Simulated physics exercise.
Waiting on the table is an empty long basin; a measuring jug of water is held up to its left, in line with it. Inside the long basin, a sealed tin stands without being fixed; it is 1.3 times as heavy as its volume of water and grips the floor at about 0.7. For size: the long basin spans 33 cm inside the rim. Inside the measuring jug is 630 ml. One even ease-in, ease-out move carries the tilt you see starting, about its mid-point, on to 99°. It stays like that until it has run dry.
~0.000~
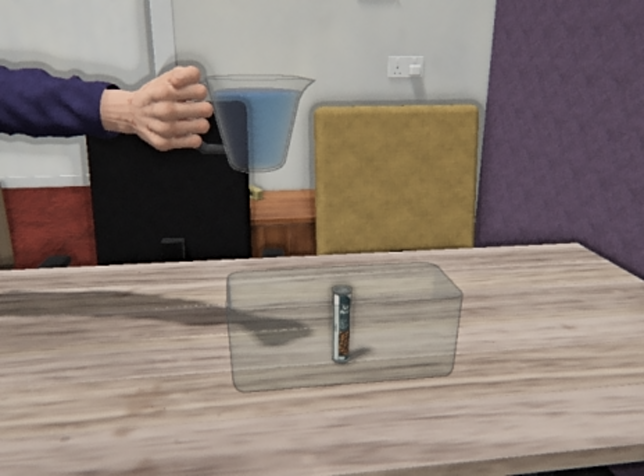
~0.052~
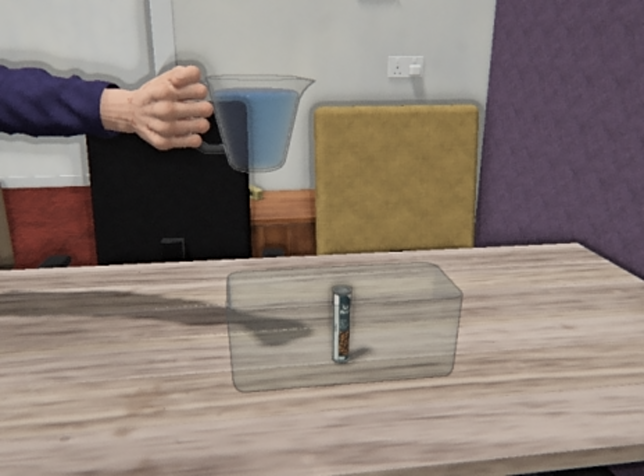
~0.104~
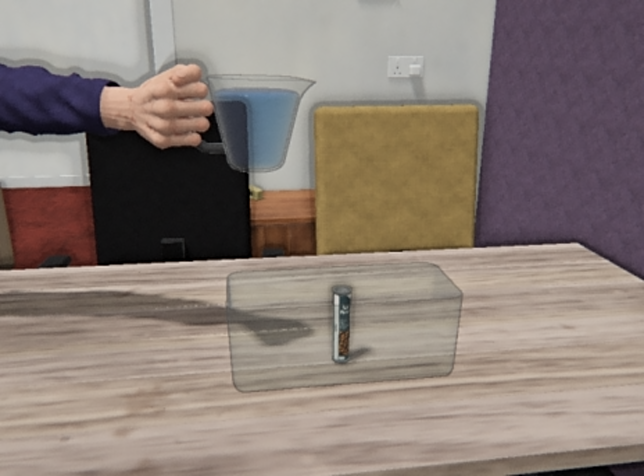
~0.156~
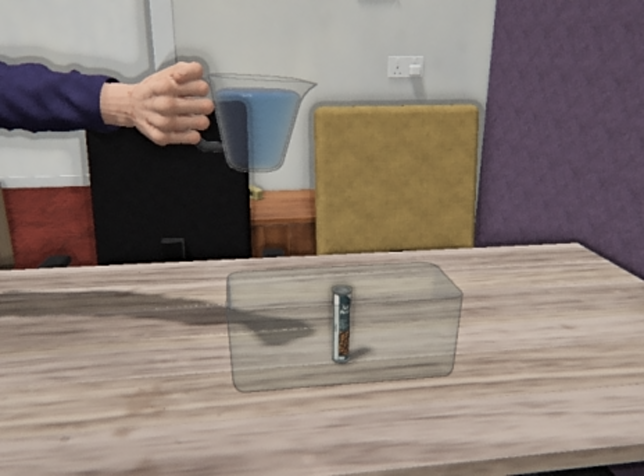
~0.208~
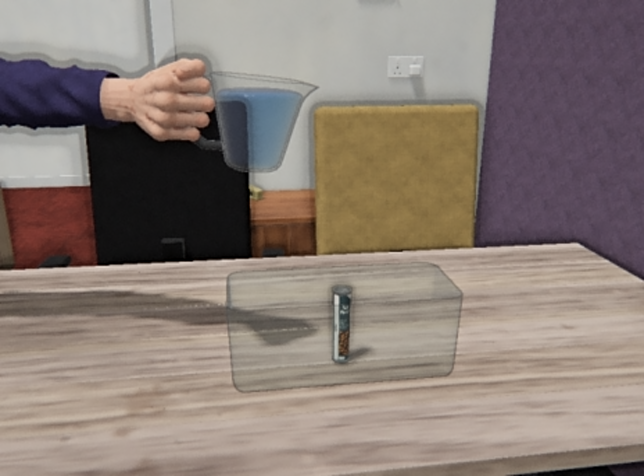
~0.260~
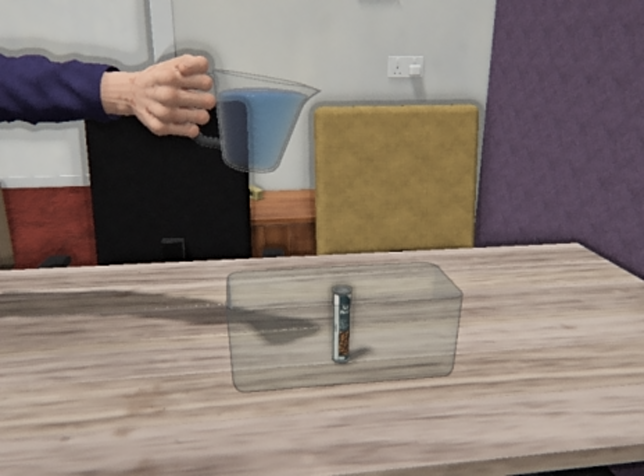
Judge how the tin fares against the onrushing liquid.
It withstands it and stays upright.
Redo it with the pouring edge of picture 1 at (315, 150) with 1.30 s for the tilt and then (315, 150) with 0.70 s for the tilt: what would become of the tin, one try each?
The tin stays vertical the first time and overturns the second time.
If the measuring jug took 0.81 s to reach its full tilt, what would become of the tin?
So the tin will hold steady.
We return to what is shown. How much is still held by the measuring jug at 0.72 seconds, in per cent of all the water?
Roughly 74 %.
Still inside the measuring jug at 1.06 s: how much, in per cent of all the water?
What remains is about 20 percent of it all.
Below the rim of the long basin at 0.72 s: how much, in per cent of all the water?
4 %, more or less.
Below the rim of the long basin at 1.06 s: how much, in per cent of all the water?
I reckon close to 54 per cent.
After 0.72 s the tilt is 58° and 73 per cent is still to pour; the tin stands where it began.
After 1.06 s the tilt is 91° and 19 per cent is still to pour; the tin stands where it began.
After 1.41 s the tilt is 99° and 0 per cent is still to pour; the tin stands where it began.
After 1.80 s the tilt is 99° and 0 per cent is still to pour; the tin stands where it began.
In the end the tin stands where it began.
